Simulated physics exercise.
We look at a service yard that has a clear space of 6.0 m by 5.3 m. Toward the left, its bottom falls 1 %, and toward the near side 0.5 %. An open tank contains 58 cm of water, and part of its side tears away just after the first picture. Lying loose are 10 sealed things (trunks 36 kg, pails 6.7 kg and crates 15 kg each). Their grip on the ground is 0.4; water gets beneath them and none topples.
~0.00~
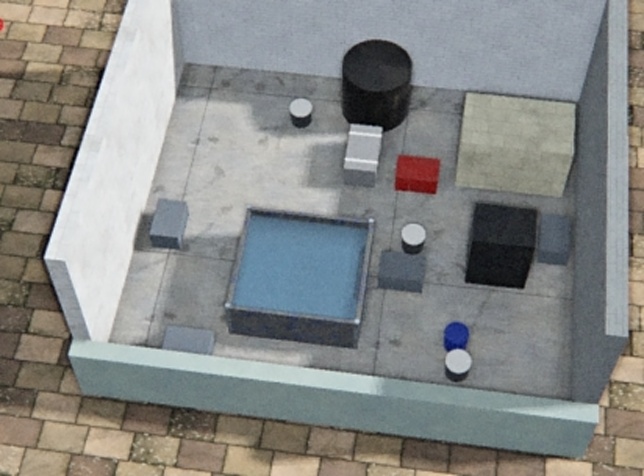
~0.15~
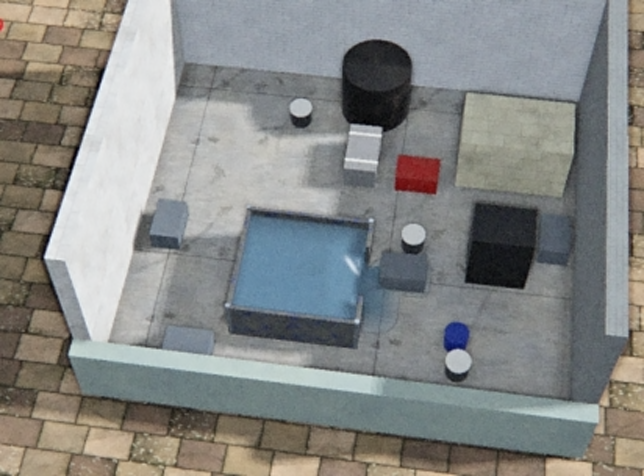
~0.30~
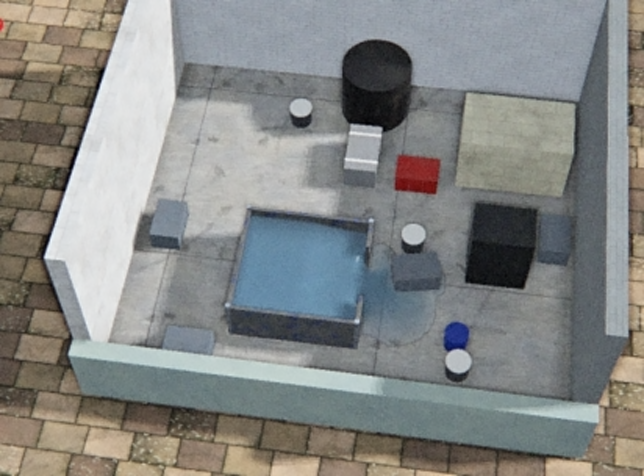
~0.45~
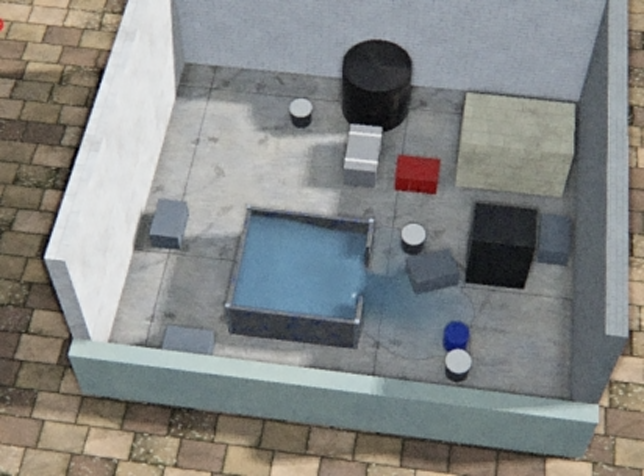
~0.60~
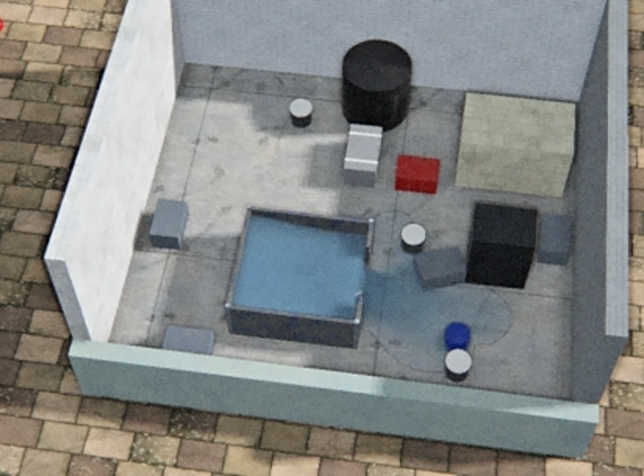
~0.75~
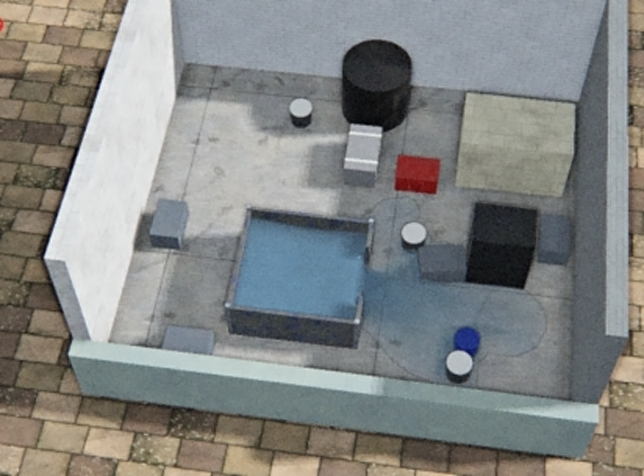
Water breaks out through the right side of an open tank in a walled yard and pushes the grey crate beside it to the right. The crate turns as it slides up near a black box, while the shallow water spreads across the floor around the pails and shifts the blue one slightly.
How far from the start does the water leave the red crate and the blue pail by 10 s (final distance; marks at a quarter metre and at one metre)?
Result: Red crate: Shifted somewhat. Blue pail: Swept away.
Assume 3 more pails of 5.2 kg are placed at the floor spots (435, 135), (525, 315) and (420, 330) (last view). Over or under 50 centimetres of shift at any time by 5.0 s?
Well, in that order it's lower, higher and higher.
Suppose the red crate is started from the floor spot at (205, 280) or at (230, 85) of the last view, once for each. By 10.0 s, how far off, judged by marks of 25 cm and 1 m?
I'd expect that it remains where it was first and remains where it was second.
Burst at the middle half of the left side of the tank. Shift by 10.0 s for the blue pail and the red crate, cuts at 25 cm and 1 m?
Log: Blue pail negligible displacement; red crate negligible displacement.
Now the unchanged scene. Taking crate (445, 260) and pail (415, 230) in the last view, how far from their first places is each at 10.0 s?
The first ends 150 cm from its start, the second 100 cm.
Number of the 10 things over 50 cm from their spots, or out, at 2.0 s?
Count: 4.
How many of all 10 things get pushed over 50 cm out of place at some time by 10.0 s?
My count gives 7.
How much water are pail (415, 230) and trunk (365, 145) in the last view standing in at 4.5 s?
Some 5 cm at the first, some 2 cm at the second.
After 2.0 s the red crate is near (418, 164), 0.1 m from its start, aground; the blue pail is near (559, 389), 1.5 m from its start, afloat; 2 afloat.
After 4.5 s the red crate is near (404, 150), 0.4 m from its start, aground; the blue pail is near (454, 380), 0.7 m from its start, afloat; 2 afloat.
After 7.0 s the red crate is near (420, 122), 0.8 m from its start, afloat; the blue pail is near (300, 364), 2.1 m from its start, aground; 2 afloat.
After 10.0 s the red crate is near (418, 128), 0.7 m from its start, afloat; the blue pail is near (163, 327), 3.8 m from its start, aground; 3 afloat.
